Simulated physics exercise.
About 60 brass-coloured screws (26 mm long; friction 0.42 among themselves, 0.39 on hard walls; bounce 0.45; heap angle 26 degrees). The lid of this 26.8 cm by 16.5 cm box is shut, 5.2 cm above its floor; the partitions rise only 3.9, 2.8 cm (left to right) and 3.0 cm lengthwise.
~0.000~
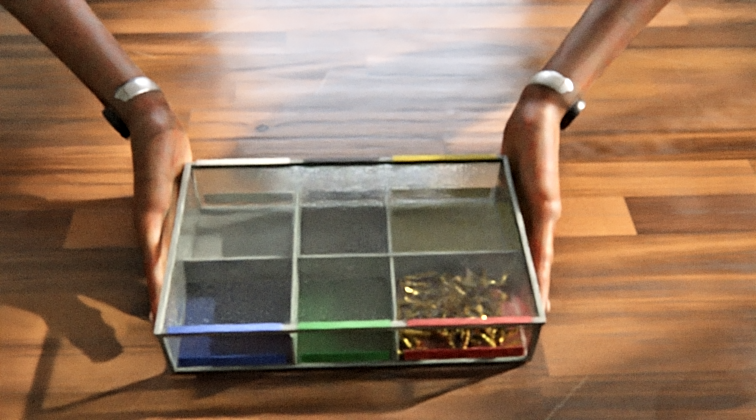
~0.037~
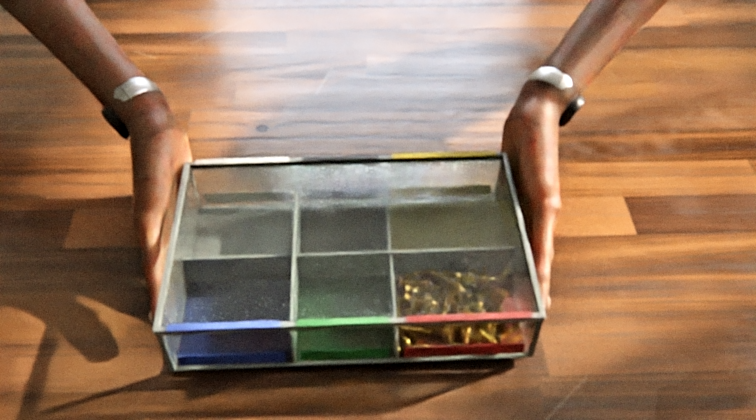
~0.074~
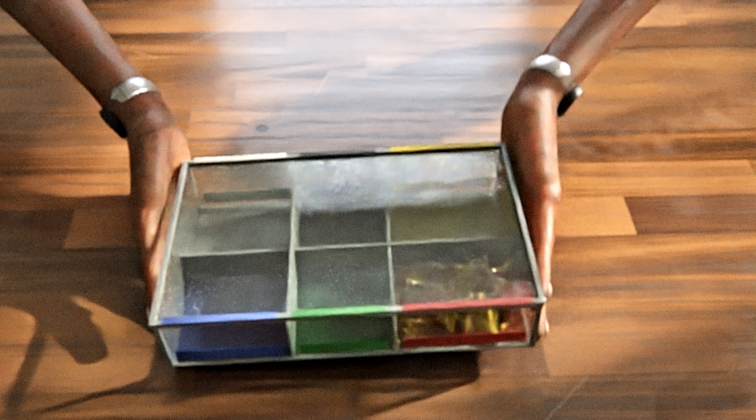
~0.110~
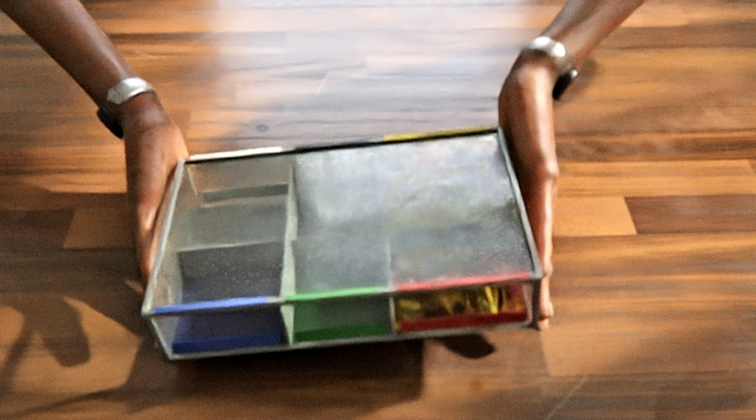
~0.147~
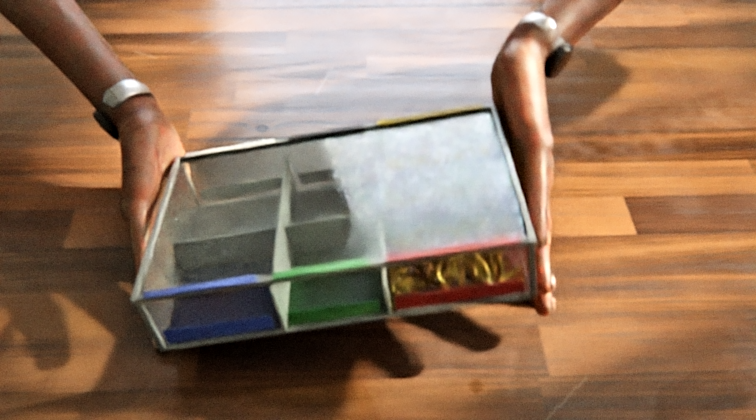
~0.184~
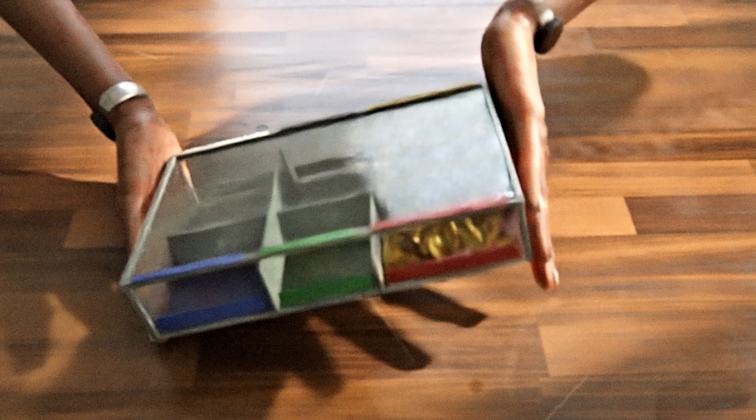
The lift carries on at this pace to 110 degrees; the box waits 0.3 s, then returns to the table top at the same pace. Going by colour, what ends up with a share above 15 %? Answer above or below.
Red compartment: Below; blue compartment: Below; green compartment: Below; yellow compartment: Below; white compartment: Above; black compartment: Above.
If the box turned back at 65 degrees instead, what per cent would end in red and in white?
Red 50, white 0.
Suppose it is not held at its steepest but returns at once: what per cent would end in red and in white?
Then: Red 25; white 35.
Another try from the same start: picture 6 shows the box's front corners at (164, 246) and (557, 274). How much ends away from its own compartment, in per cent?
It would be near 50 per cent.
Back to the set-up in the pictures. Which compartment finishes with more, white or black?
The white one has more.
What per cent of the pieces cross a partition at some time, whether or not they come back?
Roughly 100 per cent.
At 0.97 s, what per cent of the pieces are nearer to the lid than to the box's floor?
Some 90 per cent.
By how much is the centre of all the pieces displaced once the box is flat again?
Roughly 18.5 cm.
After 0.97 s, tilt 110 degrees; red 45 %, green 5 %, white 35 %, black 15 %.
Then, at 1.50 s, tilt 60 degrees; white 55 %, black 45 %.
After 2.09 s, tilt 0 degrees; white 55 %, black 45 %.
By 2.8 s all is still; red 0 %, blue 0 %, green 0 %, yellow 0 %, white 55 %, black 45 %.
